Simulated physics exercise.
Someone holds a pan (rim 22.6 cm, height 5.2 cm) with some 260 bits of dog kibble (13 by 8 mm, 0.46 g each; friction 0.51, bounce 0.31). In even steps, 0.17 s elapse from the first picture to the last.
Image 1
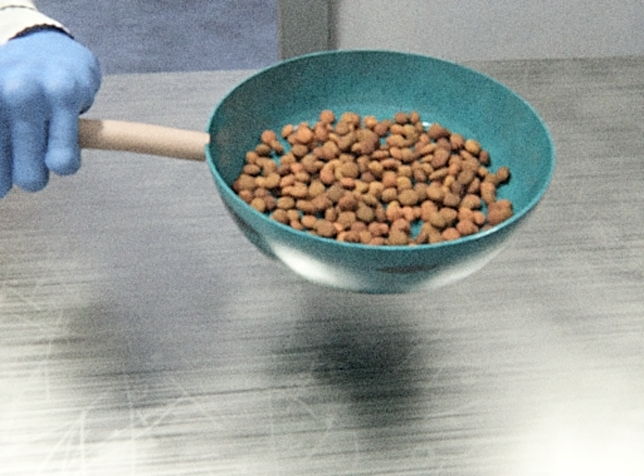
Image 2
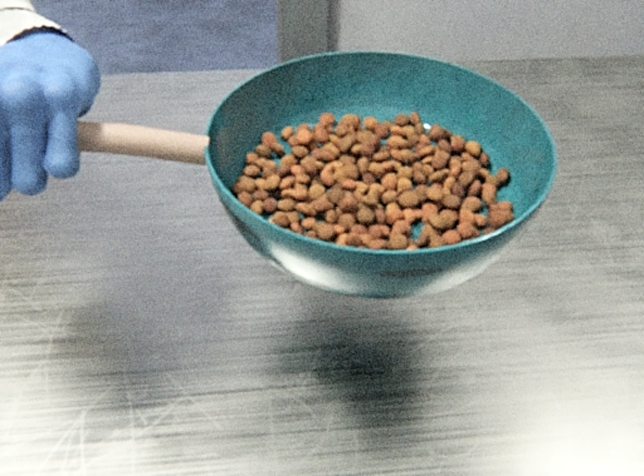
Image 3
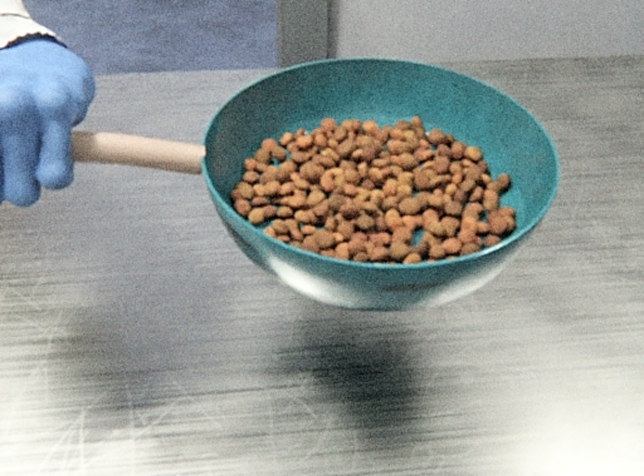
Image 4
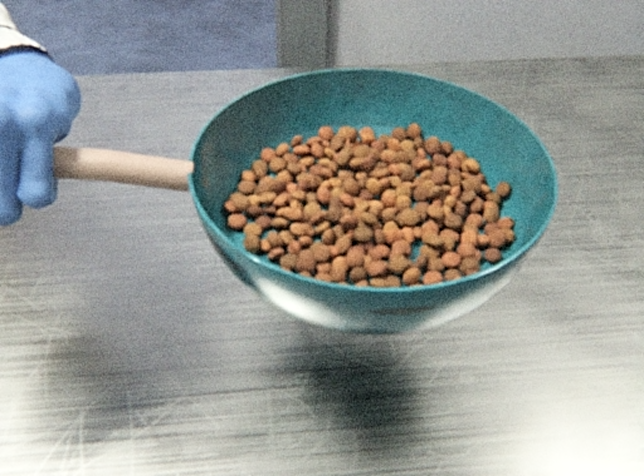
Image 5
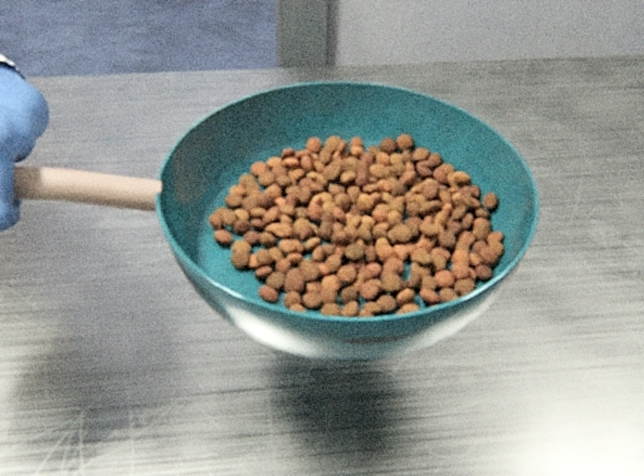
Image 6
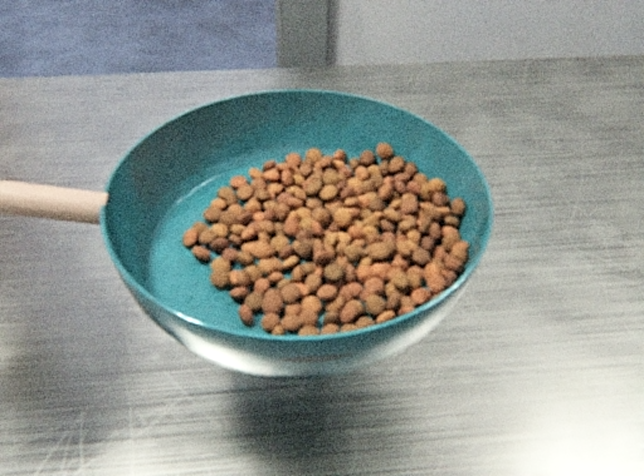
At first, a blue-gloved hand at the left holds a teal pan of brown kibble above a brushed metal surface, barely moving. The pan then lowers and drifts left, gradually picking up pace, until the hand is out of view and only part of the handle shows.
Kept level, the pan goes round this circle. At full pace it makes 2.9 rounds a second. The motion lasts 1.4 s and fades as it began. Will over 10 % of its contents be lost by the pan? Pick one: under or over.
Over it.
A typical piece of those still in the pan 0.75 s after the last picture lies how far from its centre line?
It works out to roughly 9.0 centimetres.
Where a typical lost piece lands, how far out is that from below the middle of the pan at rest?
About 36 cm.
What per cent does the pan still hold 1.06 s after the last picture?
About 50 percent.
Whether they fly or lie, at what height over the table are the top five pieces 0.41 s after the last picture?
Estimate: Close to 19 cm.
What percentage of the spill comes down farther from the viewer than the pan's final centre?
60 %, about.
Then, 0.41 s after the last picture, fallen behind where it stops 10 %, pan 70 %, in the air 20 %; middle of the pieces not yet landed near (365, 195).
Then, 0.75 s after the last picture, fallen right of where it stops 10 %, fallen behind where it stops 15 %, pan 60 %, fallen in front of where it stops 5 %, fallen left of where it stops 5 %, in the air 5 %; middle of the pieces not yet landed near (331, 210).
Then, 1.06 s after the last picture, fallen right of where it stops 10 %, fallen behind where it stops 20 %, pan 50 %, fallen in front of where it stops 5 %, fallen left of where it stops 10 %; middle of the pieces not yet landed near (353, 193).
Then, 1.36 s after the last picture, fallen right of where it stops 15 %, fallen behind where it stops 15 %, pan 50 %, fallen in front of where it stops 10 %, fallen left of where it stops 10 %; middle of the pieces not yet landed near (204, 197).
In the end, fallen right of where it stops 15 %, fallen behind where it stops 15 %, pan 50 %, fallen in front of where it stops 10 %, fallen left of where it stops 10 %.
